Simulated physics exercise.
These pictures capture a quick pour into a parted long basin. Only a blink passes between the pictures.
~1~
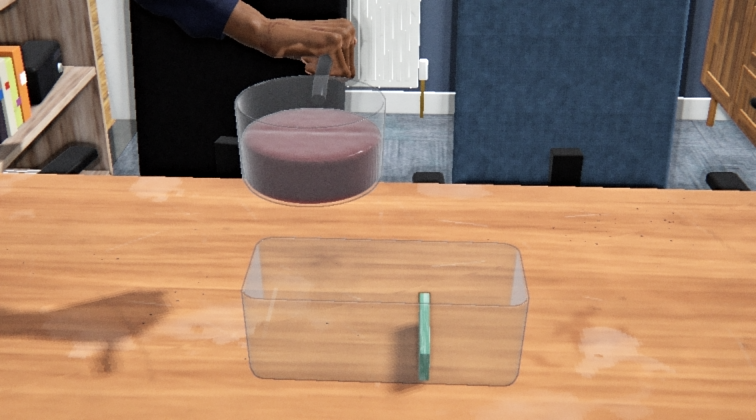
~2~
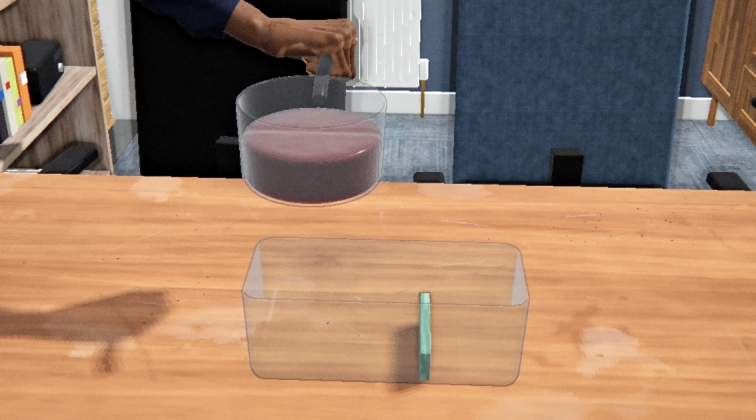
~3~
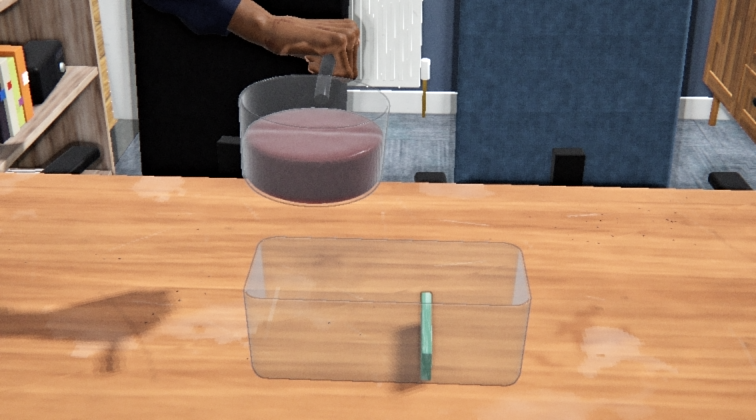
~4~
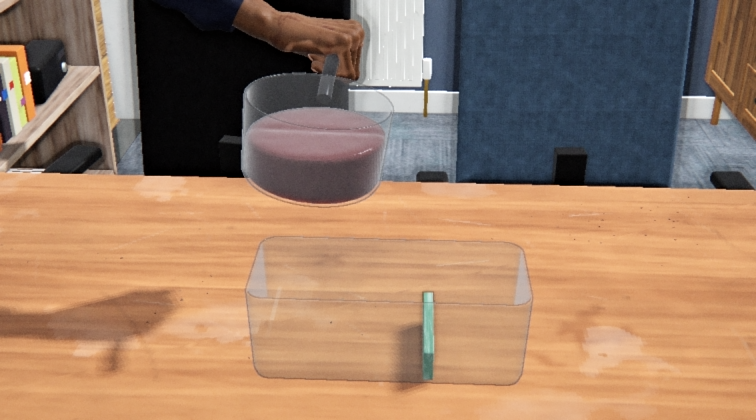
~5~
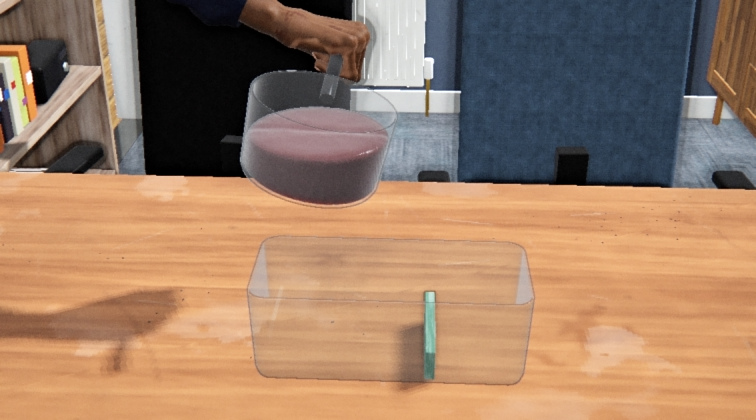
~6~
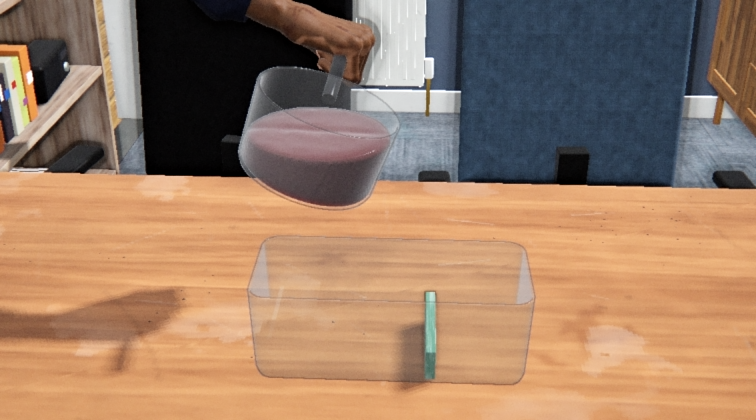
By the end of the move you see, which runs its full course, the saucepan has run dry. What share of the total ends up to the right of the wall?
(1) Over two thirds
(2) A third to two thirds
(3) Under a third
2.
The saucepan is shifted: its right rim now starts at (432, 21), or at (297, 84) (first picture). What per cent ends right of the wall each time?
Roughly 55 % and 15 %.
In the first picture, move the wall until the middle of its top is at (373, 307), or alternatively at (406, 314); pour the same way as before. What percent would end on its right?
95 per cent, then 65 per cent, roughly.
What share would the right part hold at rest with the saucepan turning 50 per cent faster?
I'd estimate about 35 percent ends up there.
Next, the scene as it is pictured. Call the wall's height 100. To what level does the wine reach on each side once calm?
On the left it sits near 60, while on the right it sits near 70.
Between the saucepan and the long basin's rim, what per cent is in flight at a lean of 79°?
Something like 35 per cent of it.
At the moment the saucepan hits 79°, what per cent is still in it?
55 per cent, approximately.
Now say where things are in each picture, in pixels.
The first picture shows tilt 0°; pouring edge (385, 104); surface from (244, 130) to (381, 133); the long basin's rim runs from (250, 267) to (523, 275); the wall's top is at (425, 323).
The second picture shows tilt 1°; pouring edge (386, 105); surface from (244, 130) to (382, 133).
The third picture shows tilt 3°; pouring edge (389, 107); surface from (246, 129) to (384, 133).
The fourth picture shows tilt 7°; pouring edge (392, 112); surface from (247, 128) to (387, 133).
The fifth picture shows tilt 12°; pouring edge (396, 118); surface from (249, 128) to (390, 133).
The sixth picture shows tilt 19°; pouring edge (399, 127); surface from (248, 128) to (392, 134).
A moment on, the tilt is 79° and 57 per cent is still to pour, 1 is left of the wall and 8 right of it.
Next, the tilt is 111° and 9 per cent is still to pour, 27 is left of the wall and 50 right of it.
Then the tilt is 115° and 0 per cent is still to pour, 55 is left of the wall and 43 right of it.
Later the tilt is 115° and 0 per cent is still to pour, 57 is left of the wall and 42 right of it.
In the end 59 per cent lies left of the wall, 40 right of it and 1 outside.
